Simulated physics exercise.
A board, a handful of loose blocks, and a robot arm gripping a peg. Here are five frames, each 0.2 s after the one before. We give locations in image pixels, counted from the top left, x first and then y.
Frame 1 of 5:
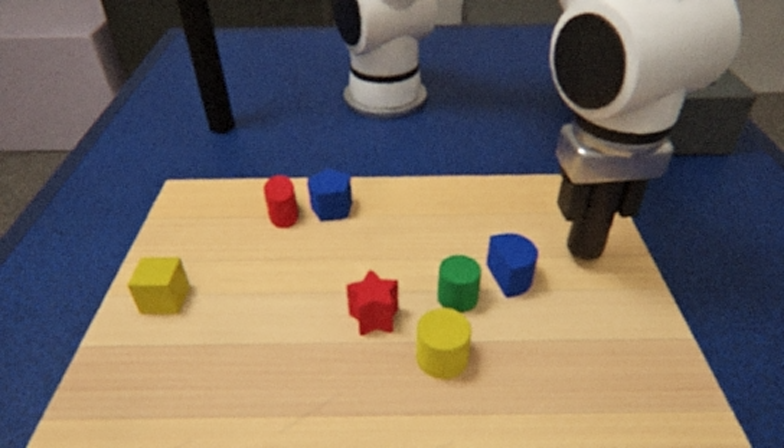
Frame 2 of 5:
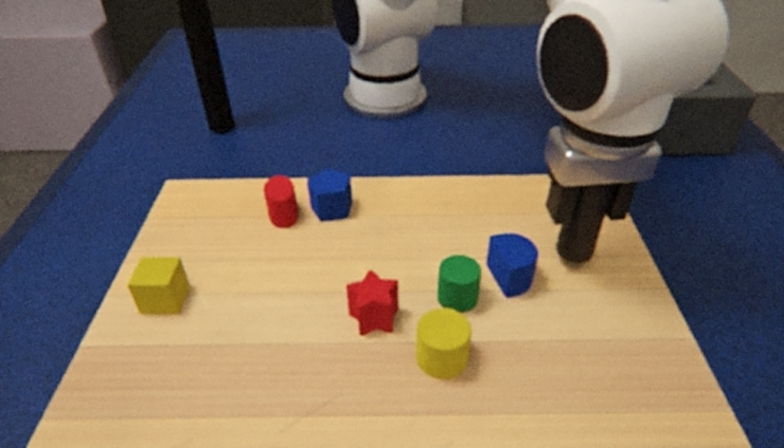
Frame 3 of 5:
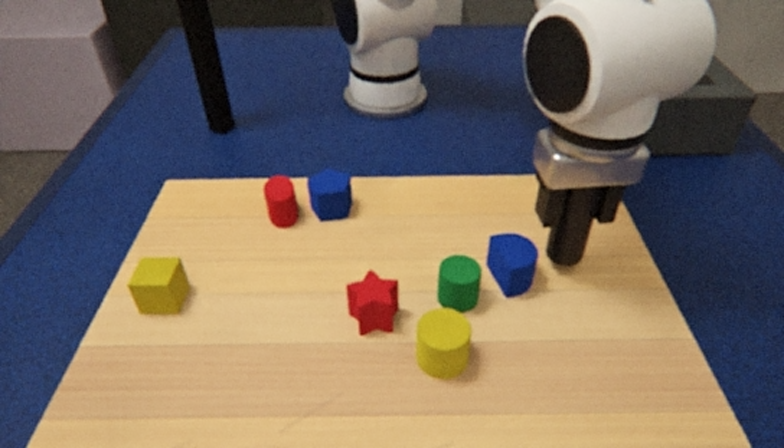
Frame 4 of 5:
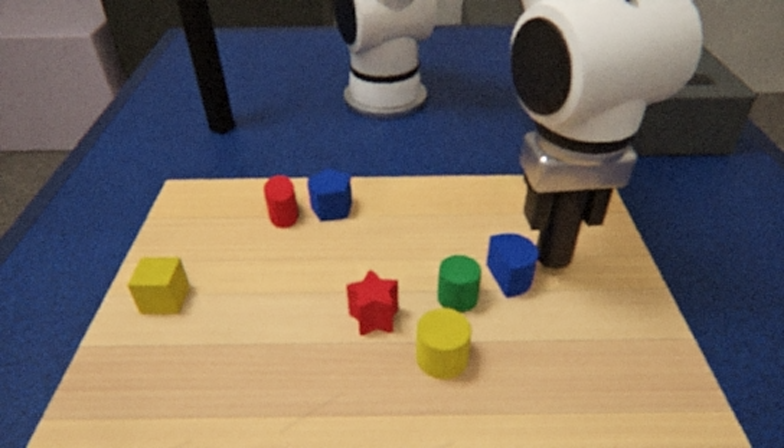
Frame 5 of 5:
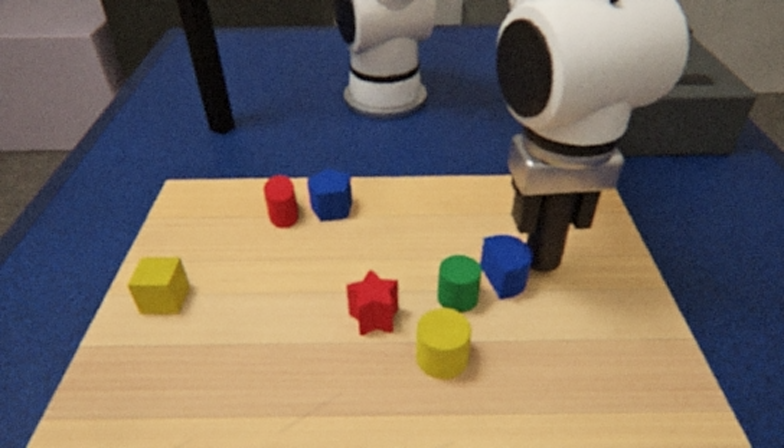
A robot arm moves its dark peg left and slightly nudges the blue half-round block.
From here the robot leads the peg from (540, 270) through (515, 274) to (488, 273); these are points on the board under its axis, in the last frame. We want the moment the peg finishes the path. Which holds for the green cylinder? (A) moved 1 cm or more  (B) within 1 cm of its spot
(A)
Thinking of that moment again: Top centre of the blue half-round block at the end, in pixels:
It will likely be found at (461, 261).
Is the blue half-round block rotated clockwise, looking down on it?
Answer: No.
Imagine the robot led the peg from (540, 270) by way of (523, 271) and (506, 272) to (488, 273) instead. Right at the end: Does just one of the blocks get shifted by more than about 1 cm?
No, I don't think so.
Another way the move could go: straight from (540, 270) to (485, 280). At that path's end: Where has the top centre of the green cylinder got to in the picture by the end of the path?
It should be at about (423, 283).
On the path given first. Halfway along, peg (517, 265); green cylinder (453, 271); blue half-round block (484, 257).
At the end, peg (490, 264); green cylinder (434, 280); blue half-round block (461, 261), turned 35° anticlockwise.
